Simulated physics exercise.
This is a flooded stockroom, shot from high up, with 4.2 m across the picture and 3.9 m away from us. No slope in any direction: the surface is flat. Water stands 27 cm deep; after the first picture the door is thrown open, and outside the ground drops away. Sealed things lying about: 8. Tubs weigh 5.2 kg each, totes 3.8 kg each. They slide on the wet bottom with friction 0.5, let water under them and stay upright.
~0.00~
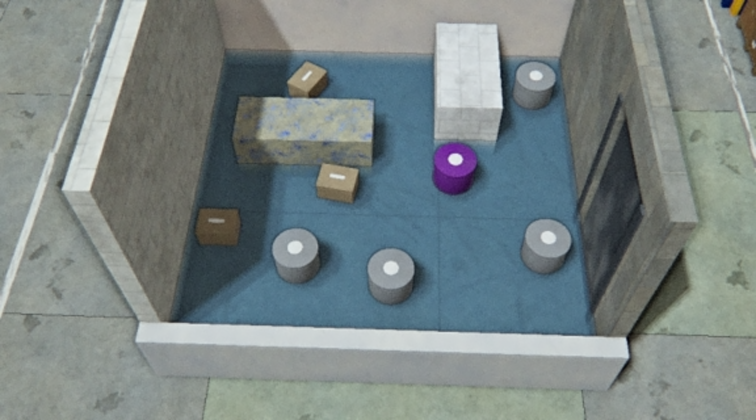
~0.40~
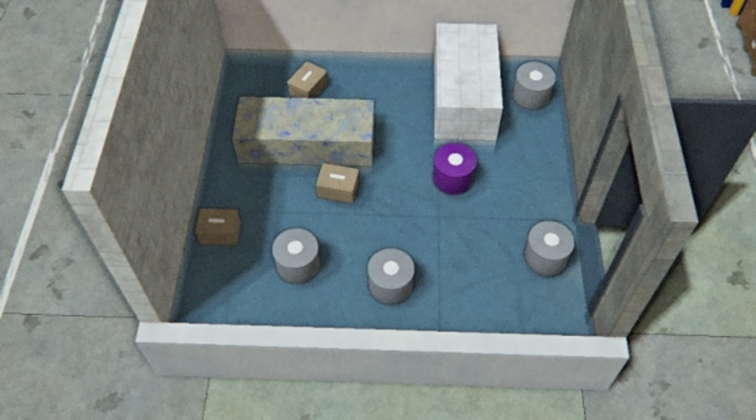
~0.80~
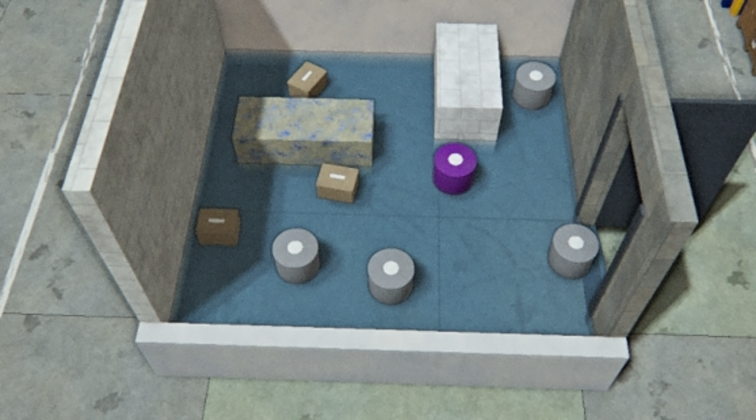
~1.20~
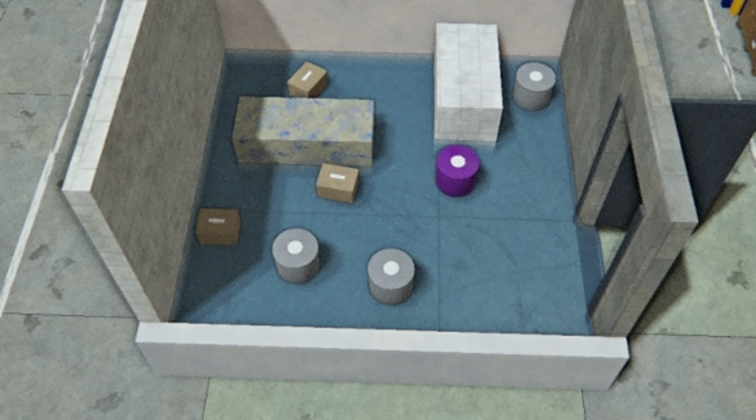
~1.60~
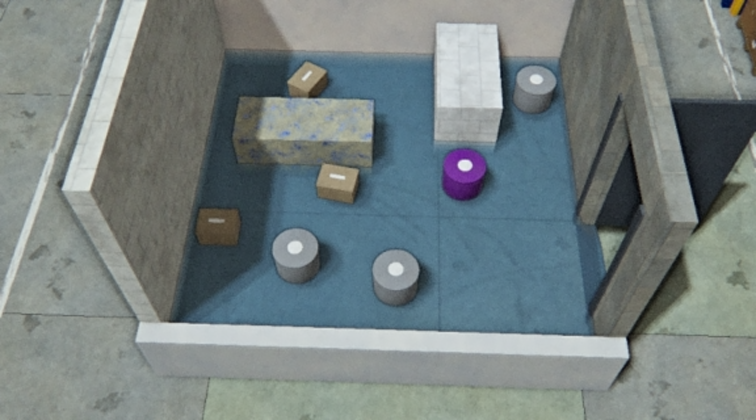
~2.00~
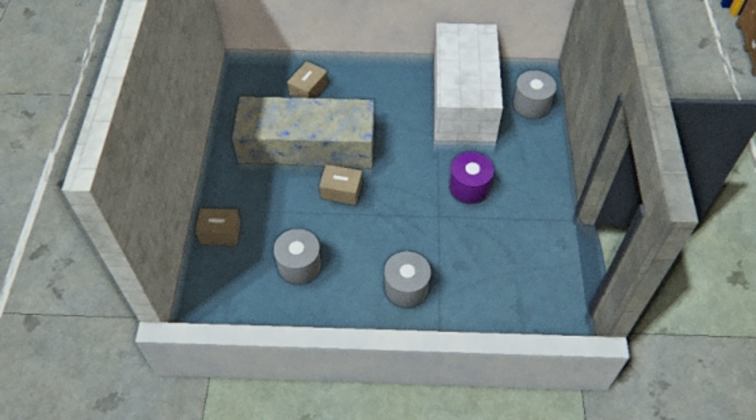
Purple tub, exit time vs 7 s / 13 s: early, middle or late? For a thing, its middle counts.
Leaves before either limit.
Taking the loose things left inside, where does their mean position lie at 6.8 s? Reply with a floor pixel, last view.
Close to (405, 217).
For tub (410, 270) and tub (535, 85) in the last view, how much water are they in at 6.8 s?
First roughly 19 cm, second roughly 20 cm.
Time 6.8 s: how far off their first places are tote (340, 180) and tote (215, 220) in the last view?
So you get 80 cm for the one named first, 40 cm for the other.
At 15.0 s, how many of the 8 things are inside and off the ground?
The count is 4.
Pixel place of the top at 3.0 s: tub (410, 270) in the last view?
My estimate: Around (438, 277).
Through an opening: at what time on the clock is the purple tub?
Somewhere near 5.5 s.
After 3.0 s the purple tub is near (495, 183), 0.5 m from its start, afloat; 1 of 8 are out; 7 afloat.
After 6.8 s the purple tub has gone out (at 5.6 s); 2 of 8 are out; 6 afloat.
After 11.0 s the purple tub has gone out (at 5.6 s); 3 of 8 are out; 5 afloat.
After 15.0 s the purple tub has gone out (at 5.6 s); 4 of 8 are out; 4 afloat.
